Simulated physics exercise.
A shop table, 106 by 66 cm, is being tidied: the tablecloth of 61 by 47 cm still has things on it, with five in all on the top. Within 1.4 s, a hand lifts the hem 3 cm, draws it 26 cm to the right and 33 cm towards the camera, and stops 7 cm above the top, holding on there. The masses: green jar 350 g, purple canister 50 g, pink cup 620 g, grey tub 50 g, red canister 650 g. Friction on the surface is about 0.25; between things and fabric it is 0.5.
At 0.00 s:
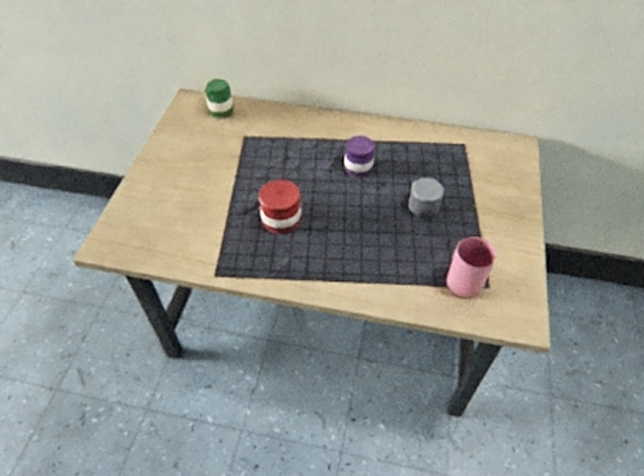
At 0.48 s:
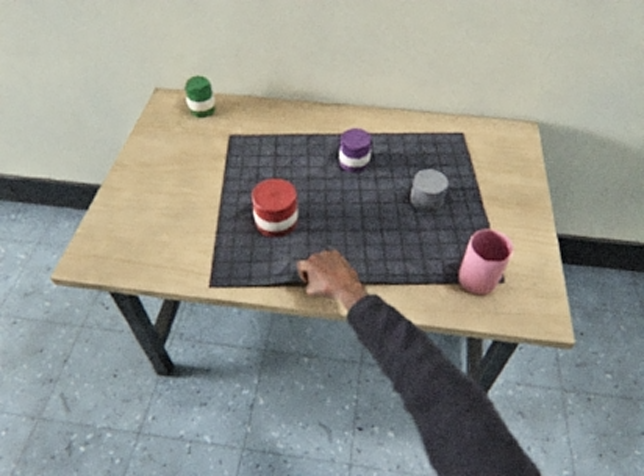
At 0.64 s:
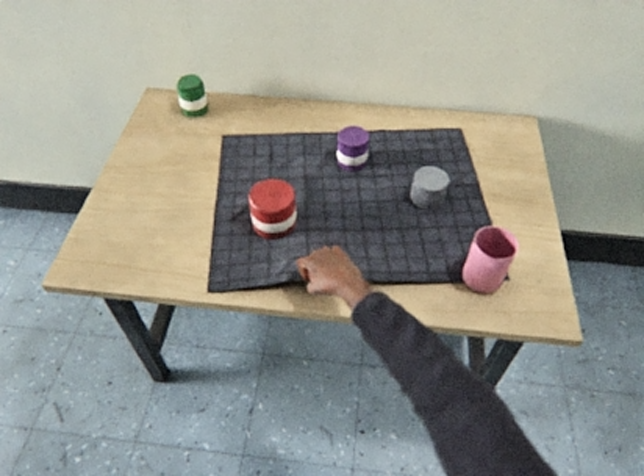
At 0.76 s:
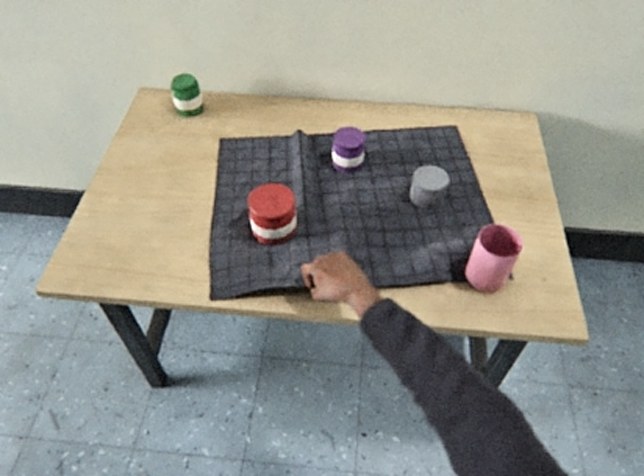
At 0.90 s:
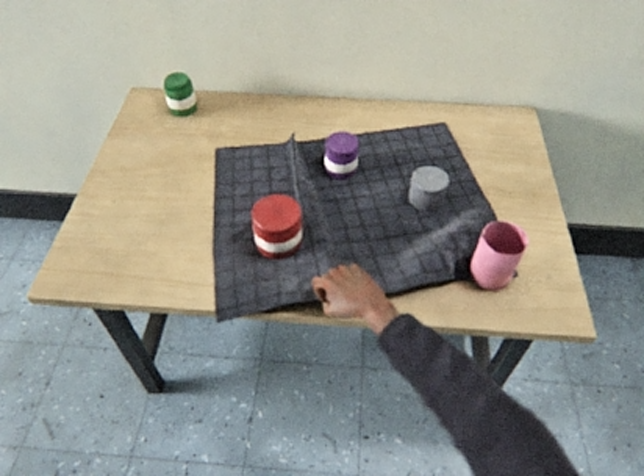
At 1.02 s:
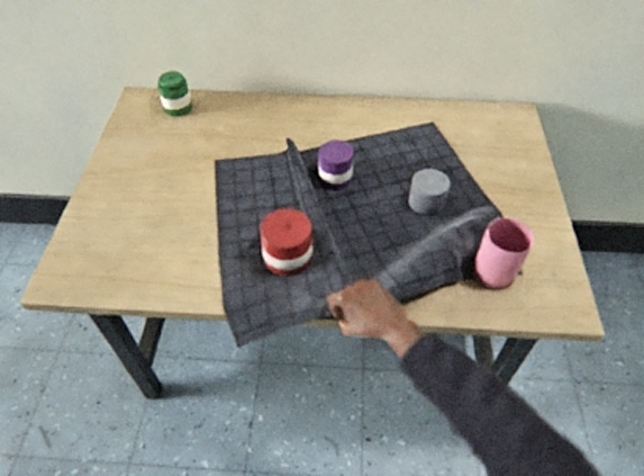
The clip shows a hand gripping the front edge of a dark gridded cloth on a wooden table and pulling it forward and rightward, wrinkling it as the red and purple containers shift with it, while the green jar stays put.
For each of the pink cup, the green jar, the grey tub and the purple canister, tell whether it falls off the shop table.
Pink cup: Stays; green jar: Stays; grey tub: Falls; purple canister: Falls.
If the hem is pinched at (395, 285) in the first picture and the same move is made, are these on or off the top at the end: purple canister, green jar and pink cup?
Well, in that case the purple canister survives on top, the green jar survives on top and the pink cup tips off.
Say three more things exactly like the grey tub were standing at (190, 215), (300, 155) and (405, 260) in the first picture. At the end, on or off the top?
Still on top, off the top, off the top.
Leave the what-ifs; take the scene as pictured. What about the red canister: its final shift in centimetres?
Red canister over the edge.
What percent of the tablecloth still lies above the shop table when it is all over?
About 10 per cent.
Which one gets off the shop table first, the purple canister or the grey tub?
First: Purple.
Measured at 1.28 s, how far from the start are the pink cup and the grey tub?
Estimate: Pink cup near 0 cm, grey tub near 10 cm.
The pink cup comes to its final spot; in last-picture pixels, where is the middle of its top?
Resting point is at approximately (521, 270).
After 1.3 s, 85 % of the tablecloth is still over the top; purple canister 19 cm off its start, grey tub 10 cm off its start, red canister 22 cm off its start.
After 1.5 s, 60 % of the tablecloth is still over the top; purple canister 31 cm off its start, grey tub 18 cm off its start, pink cup 3 cm off its start.
After 1.8 s, 40 % of the tablecloth is still over the top; purple canister 41 cm off its start at (319, 284), grey tub 26 cm off its start at (423, 270), pink cup 5 cm off its start at (518, 258).
After 2.0 s, 25 % of the tablecloth is still over the top; purple canister over the edge, grey tub 32 cm off its start, pink cup 7 cm off its start.
After 3.6 s, 10 % of the tablecloth is still over the top; purple canister over the edge, grey tub over the edge, pink cup 7 cm off its start at (521, 270), green jar 0 cm off its start at (171, 78).
